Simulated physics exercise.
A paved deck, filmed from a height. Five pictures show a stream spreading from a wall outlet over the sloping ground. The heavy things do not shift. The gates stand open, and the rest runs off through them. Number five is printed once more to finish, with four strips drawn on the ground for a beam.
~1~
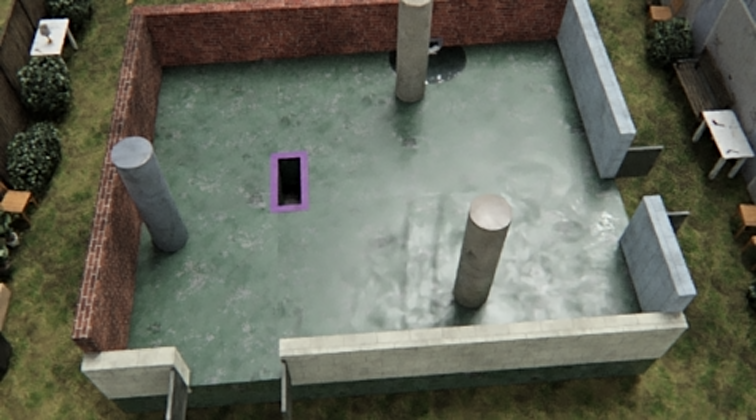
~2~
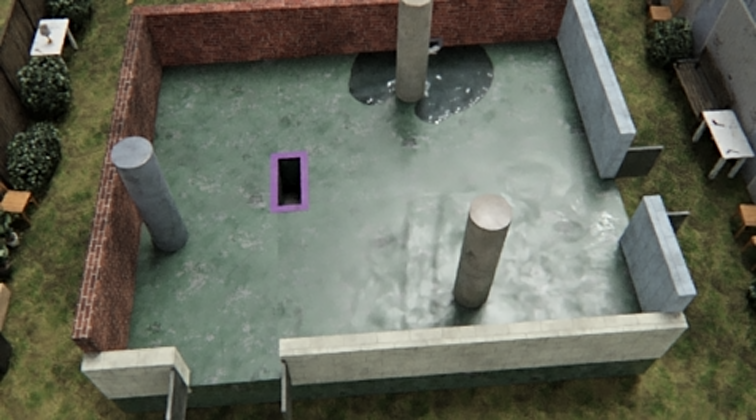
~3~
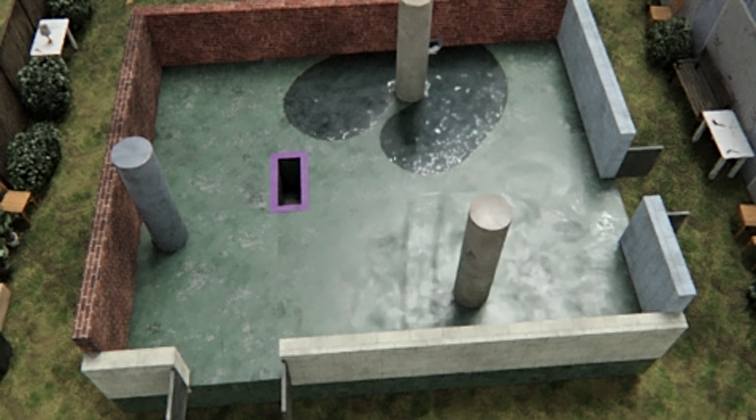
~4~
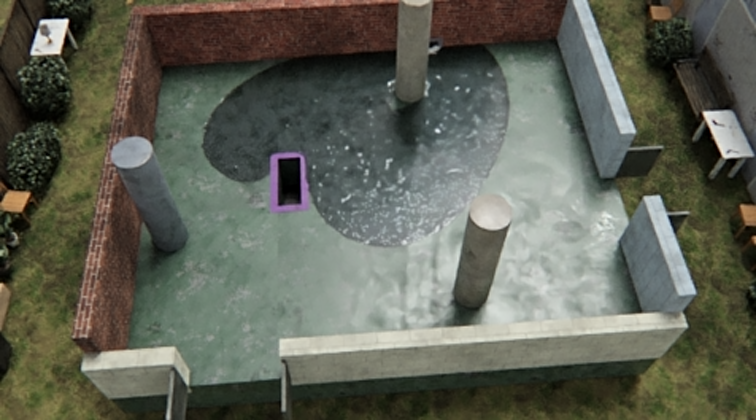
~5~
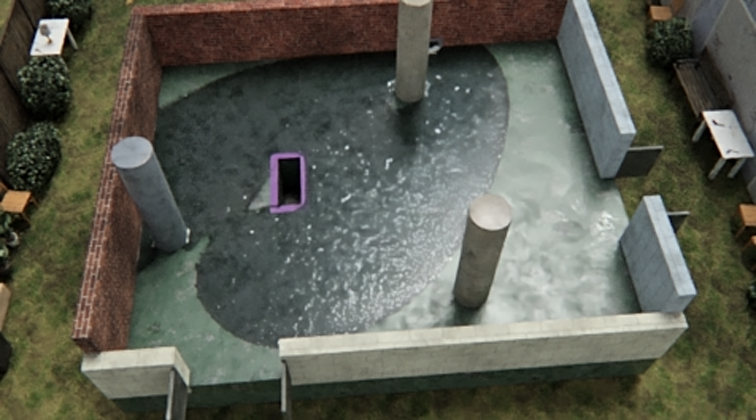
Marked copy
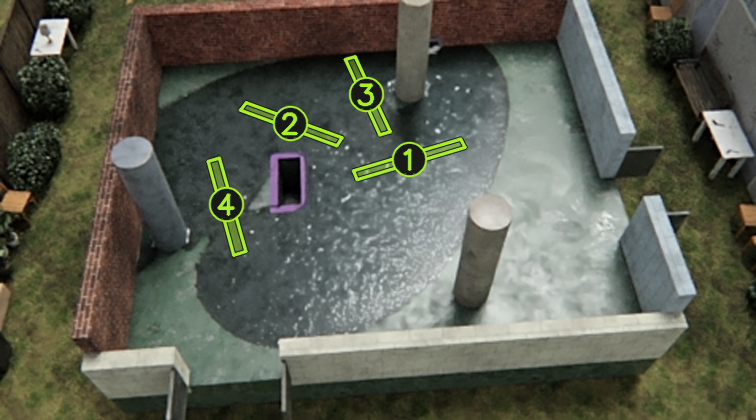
Dark water spreading from the back wall across a walled, paved deck, flowing past pillars and around a purple-rimmed drain.
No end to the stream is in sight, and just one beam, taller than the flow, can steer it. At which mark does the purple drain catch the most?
The best spot is 1.
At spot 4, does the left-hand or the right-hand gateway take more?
More leaves on the left.
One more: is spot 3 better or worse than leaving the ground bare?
It is worse.
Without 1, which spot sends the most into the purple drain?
The answer is 4.
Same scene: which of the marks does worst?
The answer is 3.
On the marked copy, 1 from (355, 175) to (462, 143); 2 from (243, 106) to (339, 141); 3 from (350, 58) to (385, 133); 4 from (213, 159) to (239, 253).
If 1 is chosen, about 40 % of the stream runs into the purple drain, about 59 % out by the gates.
If 2 is chosen, about 16 % of the stream runs into the purple drain, about 83 % out by the gates.
If 3 is chosen, about 10 % of the stream runs into the purple drain, about 88 % out by the gates.
If 4 is chosen, about 25 % of the stream runs into the purple drain, about 74 % out by the gates.
